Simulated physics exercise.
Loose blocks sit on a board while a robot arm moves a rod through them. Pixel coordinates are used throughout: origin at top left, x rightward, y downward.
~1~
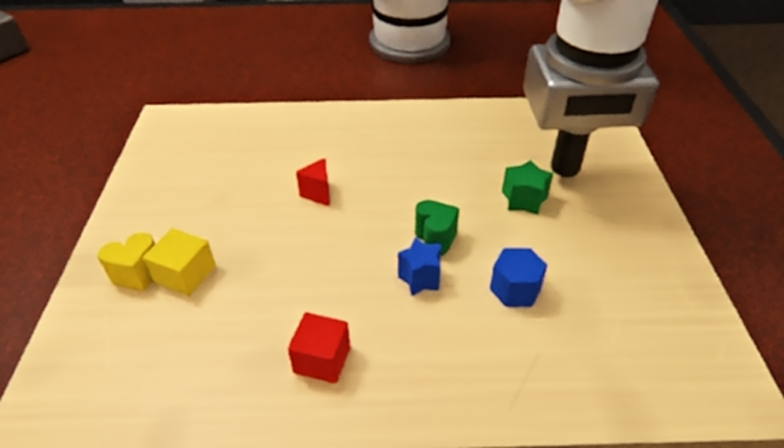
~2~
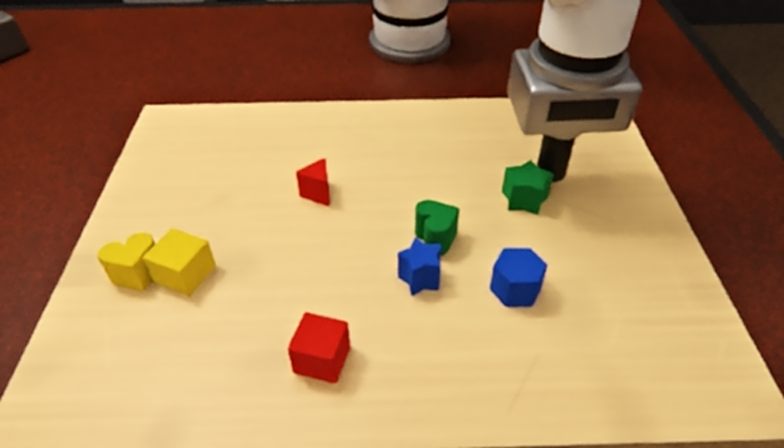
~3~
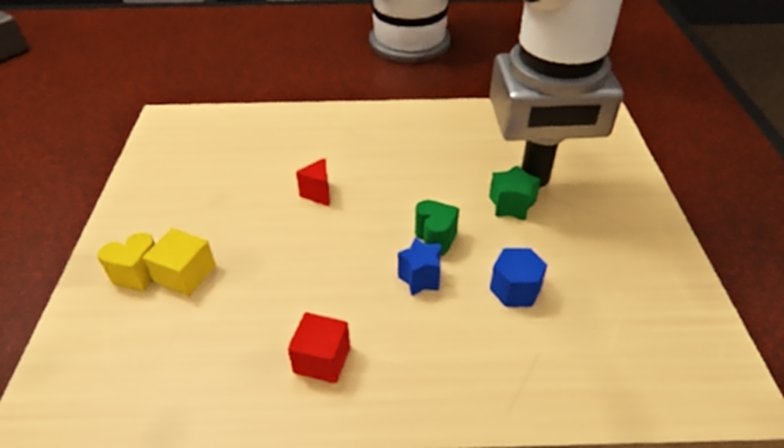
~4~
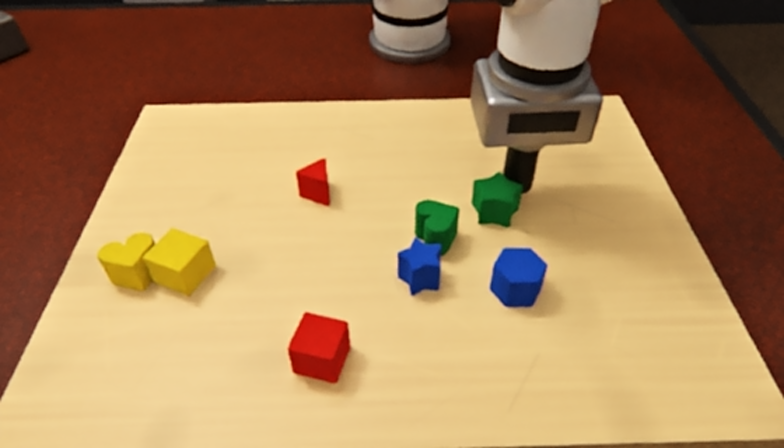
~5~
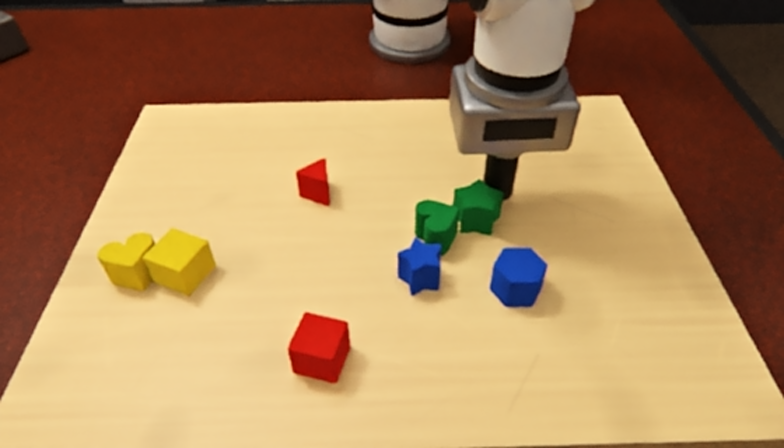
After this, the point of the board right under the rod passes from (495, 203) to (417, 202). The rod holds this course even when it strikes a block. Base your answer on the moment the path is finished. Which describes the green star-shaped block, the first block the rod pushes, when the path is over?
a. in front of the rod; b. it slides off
b.
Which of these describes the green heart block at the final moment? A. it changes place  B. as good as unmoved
I'll go with A - it changes place.
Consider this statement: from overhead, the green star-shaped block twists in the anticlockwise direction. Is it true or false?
The statement is true.
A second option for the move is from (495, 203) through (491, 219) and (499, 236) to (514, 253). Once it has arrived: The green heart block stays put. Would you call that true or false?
The statement is false.
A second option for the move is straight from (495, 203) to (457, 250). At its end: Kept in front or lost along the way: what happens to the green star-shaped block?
When the path ends, it will sit ahead of the rod.
What follows on the original path. Halfway along, rod at (456, 192); green heart block at (431, 218); green star-shaped block at (463, 200), turned 45° anticlockwise.
At the end, rod at (418, 192); green heart block at (430, 220), turned 15° clockwise; green star-shaped block at (462, 200), turned 50° anticlockwise.
